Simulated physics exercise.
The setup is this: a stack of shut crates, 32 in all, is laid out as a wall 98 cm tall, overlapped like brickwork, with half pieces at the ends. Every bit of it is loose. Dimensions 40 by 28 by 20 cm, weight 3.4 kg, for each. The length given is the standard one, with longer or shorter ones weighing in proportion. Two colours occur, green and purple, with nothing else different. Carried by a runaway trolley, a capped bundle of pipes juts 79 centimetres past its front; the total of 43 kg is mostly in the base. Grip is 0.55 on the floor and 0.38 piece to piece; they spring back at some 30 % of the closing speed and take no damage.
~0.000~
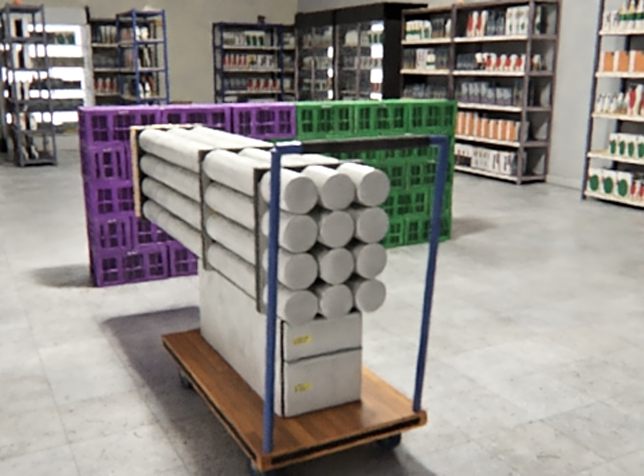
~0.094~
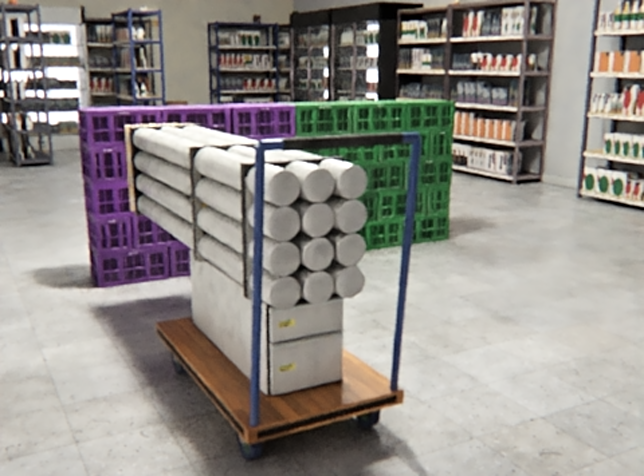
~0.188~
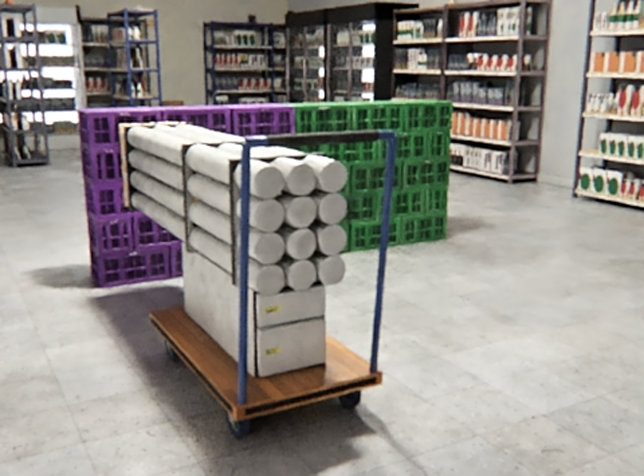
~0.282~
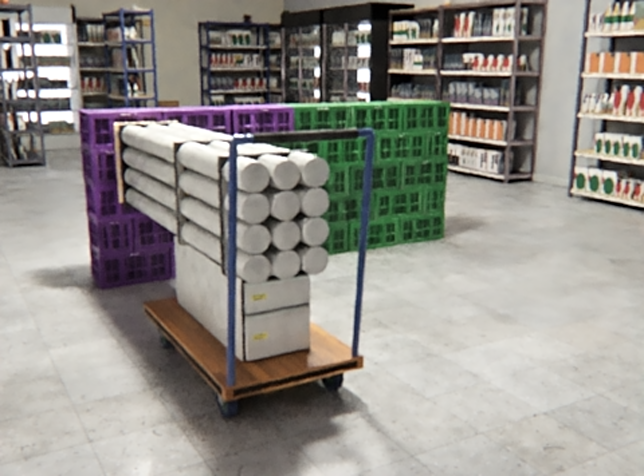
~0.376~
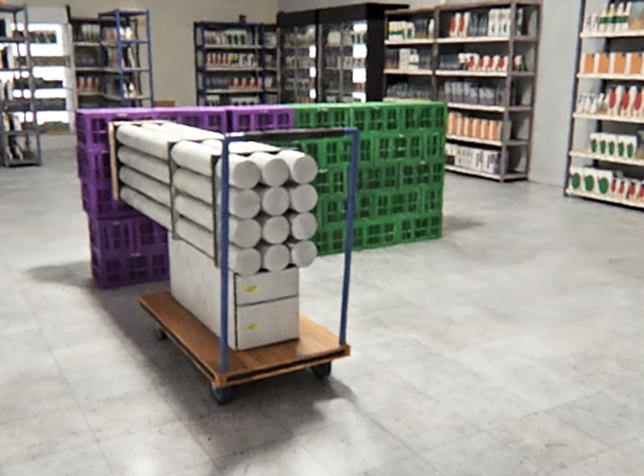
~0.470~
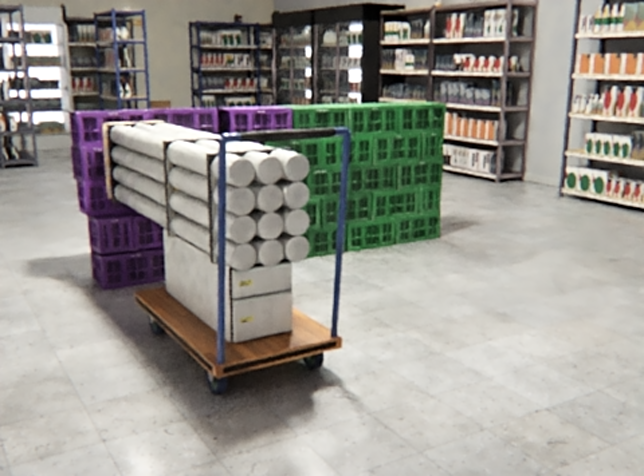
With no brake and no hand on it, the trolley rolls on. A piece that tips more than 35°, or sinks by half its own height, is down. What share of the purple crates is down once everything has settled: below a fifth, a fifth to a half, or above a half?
Above a half of them.
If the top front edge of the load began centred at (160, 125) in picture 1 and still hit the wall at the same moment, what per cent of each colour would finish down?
Result - purple: 60%; green: 0%.
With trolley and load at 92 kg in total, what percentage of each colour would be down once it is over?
In that case purple 70, green 0 per cent.
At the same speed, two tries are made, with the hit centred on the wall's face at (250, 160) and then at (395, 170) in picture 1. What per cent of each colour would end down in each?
First try then second: Purple 50 and 10, green 10 and 70 per cent.
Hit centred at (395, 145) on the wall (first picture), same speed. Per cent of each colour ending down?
In that case purple 0, green 60 per cent.
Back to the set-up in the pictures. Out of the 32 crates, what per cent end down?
30 %.
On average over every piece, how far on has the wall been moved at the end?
Mean shift: Roughly 30 cm.
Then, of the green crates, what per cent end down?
Green: 0%.
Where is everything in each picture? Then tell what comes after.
In the first frame (we follow the side turned to the camera; the camera moves round a little), load (135, 156) 50 cm short of the wall; top purple crate (266, 122); top green crate (434, 116); no piece has moved.
In the second frame, load (129, 153) 35 cm short of the wall; top purple crate (265, 123).
In the third frame, load (124, 151) 20 cm short of the wall; top purple crate (265, 123).
In the fourth frame, load (118, 149) 49 mm short of the wall; top purple crate (265, 124).
In the fifth frame, load (113, 148) 7 cm into the wall's line; top purple crate (264, 125); 6 stirred so far.
In the sixth frame, load (106, 147) 15 cm into the wall's line; top purple crate (262, 125); top green crate (423, 119); steepest lean 4°, the crate at (81, 197); 9 stirred so far.
Around 0.68 s, load 31 cm past the wall's line, still rolling; none of the 15 purple crates down (0 of 32 in all colours); top purple crate tipped 17°.
Around 1.00 s, load 52 cm past the wall's line, still rolling; 9 of the 15 purple crates down (9 of 32 in all colours); top purple crate tipped 44°.
Around 1.48 s, load 80 cm past the wall's line, still rolling; 9 of the 15 purple crates down (9 of 32 in all colours); top purple crate tipped 66°, 60 cm lower.
Finally (2.3 s), load 86 cm past the wall's line, stopped; 9 of the 15 purple crates down (9 of 32 in all colours); top purple crate on its side; top green crate unmoved. That is 60 per cent. Seen by the last camera, middles, top purple crate near (249, 204), top green crate near (411, 117).
